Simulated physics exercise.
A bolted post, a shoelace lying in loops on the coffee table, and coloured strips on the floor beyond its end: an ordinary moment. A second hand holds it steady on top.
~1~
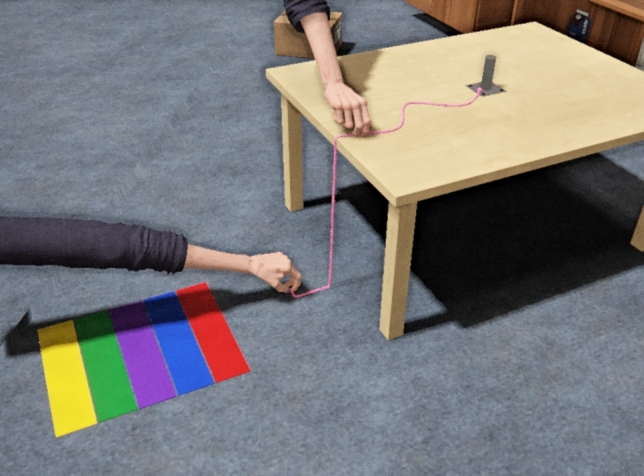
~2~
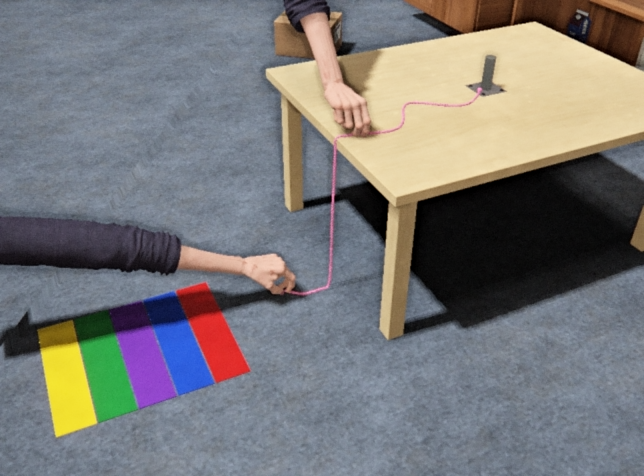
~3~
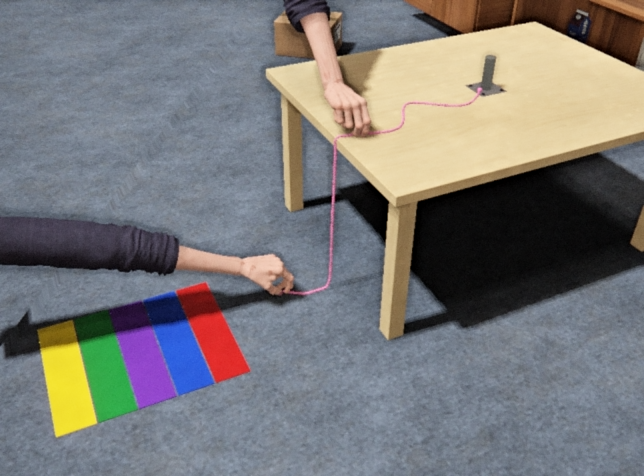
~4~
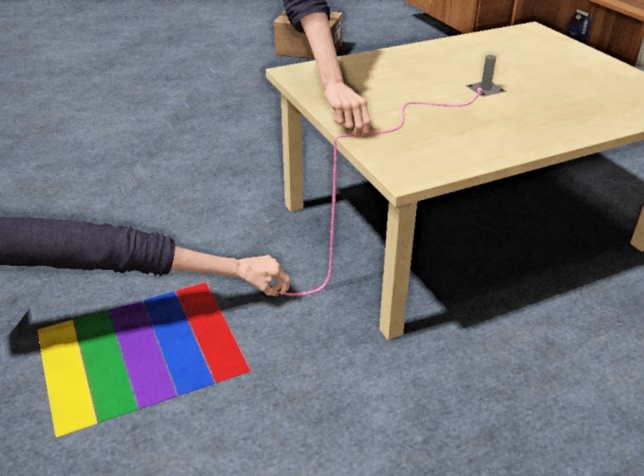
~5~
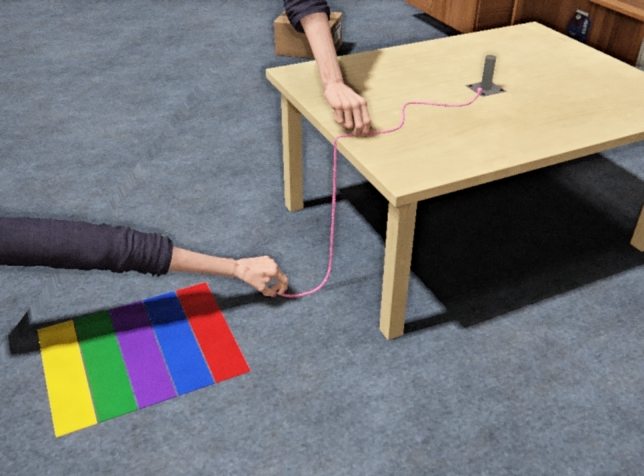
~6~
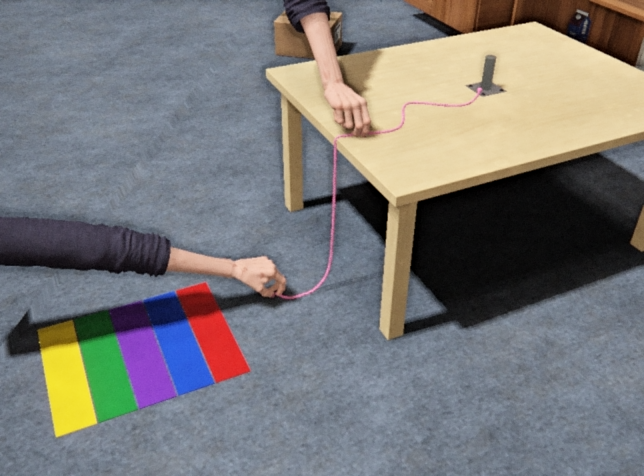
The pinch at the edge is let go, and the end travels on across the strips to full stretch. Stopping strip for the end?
Purple.
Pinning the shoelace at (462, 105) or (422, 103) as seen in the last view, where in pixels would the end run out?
I'd say about (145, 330) for the first and about (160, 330) for the second.
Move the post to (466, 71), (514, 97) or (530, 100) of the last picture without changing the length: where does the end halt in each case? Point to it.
Going through them in sequence: (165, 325), (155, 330) and finally (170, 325).
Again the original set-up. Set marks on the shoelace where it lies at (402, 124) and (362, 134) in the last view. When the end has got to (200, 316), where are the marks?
Point 1 - (365, 124); point 2 - (332, 148).
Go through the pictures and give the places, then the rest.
In the first picture, end (291, 289); red (225, 359); blue (189, 370); purple (152, 383); green (113, 396); yellow (72, 409).
In the second picture, end (285, 291); shoelace through (471, 102) (407, 104) (385, 132) (335, 162) (332, 223) (330, 277).
In the third picture, end (283, 291).
In the fourth picture, end (279, 292); shoelace through (471, 102) (407, 104) (385, 132) (335, 162) (333, 223) (329, 277).
In the fifth picture, end (278, 293).
In the sixth picture, end (276, 293); shoelace through (471, 102) (407, 104) (385, 132) (335, 162) (333, 223) (325, 278).
Soon after, end near (200, 316); over red.
After that, end near (161, 328); over blue.
At the stop, end near (137, 335); over purple. The purple one.
